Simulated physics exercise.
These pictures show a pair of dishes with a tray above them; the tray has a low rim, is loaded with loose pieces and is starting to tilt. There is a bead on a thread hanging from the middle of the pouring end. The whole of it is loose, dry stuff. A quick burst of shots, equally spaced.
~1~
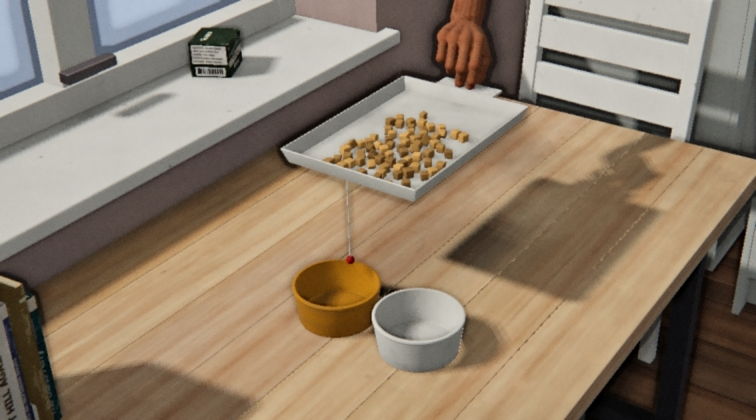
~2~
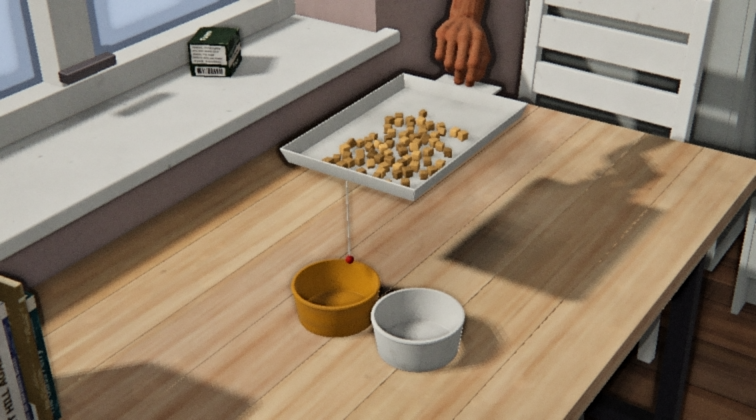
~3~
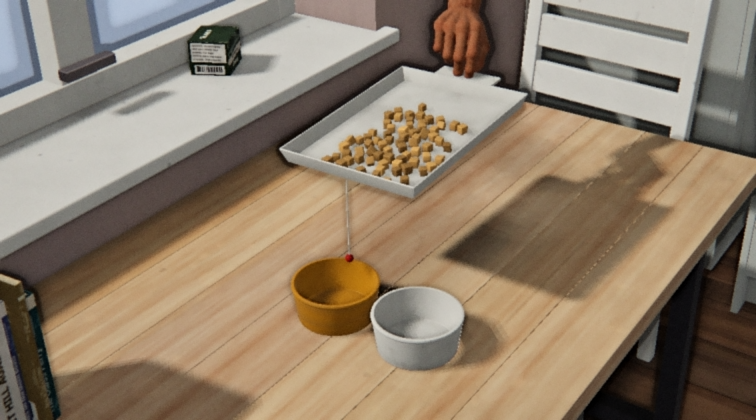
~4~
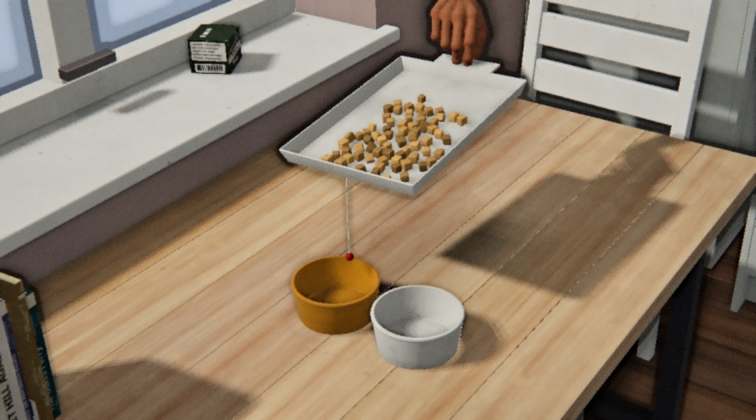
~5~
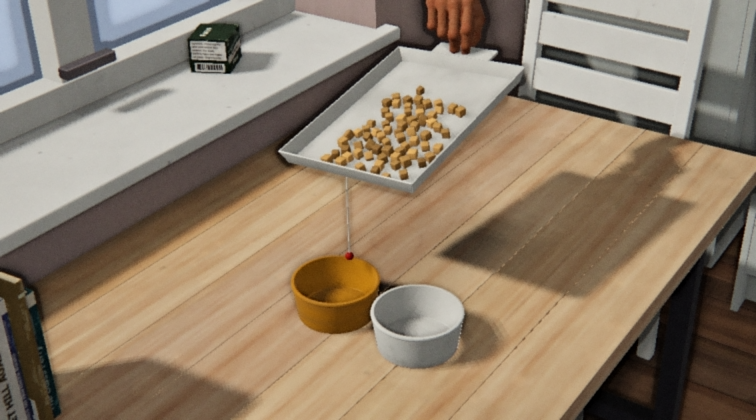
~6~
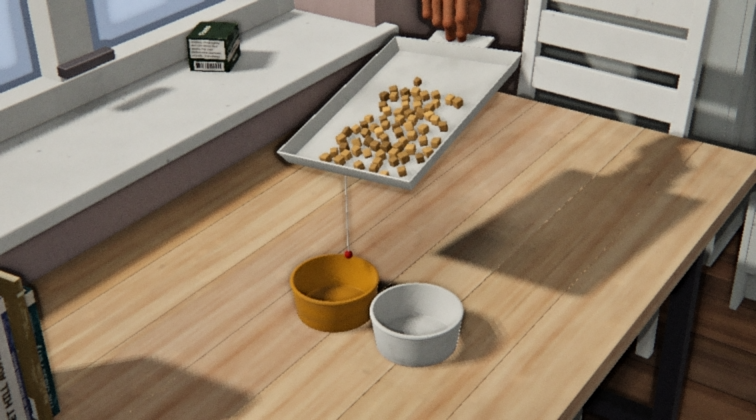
A brown hand slowly raised the far end of a white tray of small wooden cubes, tilting it more steeply above an orange bowl and a white bowl, while the cubes stayed loosely scattered.
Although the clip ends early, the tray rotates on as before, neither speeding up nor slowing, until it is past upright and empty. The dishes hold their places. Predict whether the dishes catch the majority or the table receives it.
The table receives the majority.
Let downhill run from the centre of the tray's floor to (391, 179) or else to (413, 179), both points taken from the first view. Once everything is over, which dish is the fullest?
Going by the two slopes in order, it's the right-side one and then the right-side one.
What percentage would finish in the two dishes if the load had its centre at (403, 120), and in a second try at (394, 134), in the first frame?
In order, roughly 20 % and 20 %.
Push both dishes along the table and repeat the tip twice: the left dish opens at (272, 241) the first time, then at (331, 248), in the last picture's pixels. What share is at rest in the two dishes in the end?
Close to 60 in a hundred, then close to 20 in a hundred.
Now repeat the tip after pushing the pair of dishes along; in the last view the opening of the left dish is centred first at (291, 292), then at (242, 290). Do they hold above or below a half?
One: Below a half. Two: Under half.
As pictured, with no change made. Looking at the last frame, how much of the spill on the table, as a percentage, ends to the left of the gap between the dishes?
I'd put it at around 100 per cent.
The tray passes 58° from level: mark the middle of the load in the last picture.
Somewhere about (329, 148).
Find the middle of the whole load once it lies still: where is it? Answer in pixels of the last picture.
Roughly at (282, 298).
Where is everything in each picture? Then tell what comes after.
The first frame shows corners of the pouring end at (288, 148) and (414, 187), level; middle of the load at (401, 148), small wooden cubes; left dish at (311, 317); right dish at (394, 351); bead on its thread at (351, 260).
The second frame shows corners of the pouring end at (288, 148) and (413, 186), level; middle of the load at (401, 147).
The third frame shows corners of the pouring end at (287, 148) and (412, 184), tipped barely, lowest at the left corner; middle of the load at (400, 143).
The fourth frame shows corners of the pouring end at (287, 148) and (411, 181), tipped a little, lowest at the left corner; middle of the load at (400, 138).
The fifth frame shows corners of the pouring end at (286, 149) and (410, 180), tipped a little, lowest at the left corner; middle of the load at (398, 133).
The sixth frame shows corners of the pouring end at (285, 150) and (408, 177), tipped clearly, lowest at the left corner; middle of the load at (396, 128); left dish at (309, 311); right dish at (392, 345).
Soon, tray tipped steeply; nearly all on the tray; a small part in the air.
A while on, tray tipped right over; most on the tray; a stray few in the left dish; a small part outside both.
Towards the end, tray tipped past a quarter turn; about a quarter in the left dish; most outside both.
Finally, tray tipped past a quarter turn; none in the right dish; about a quarter in the left dish; most outside both.
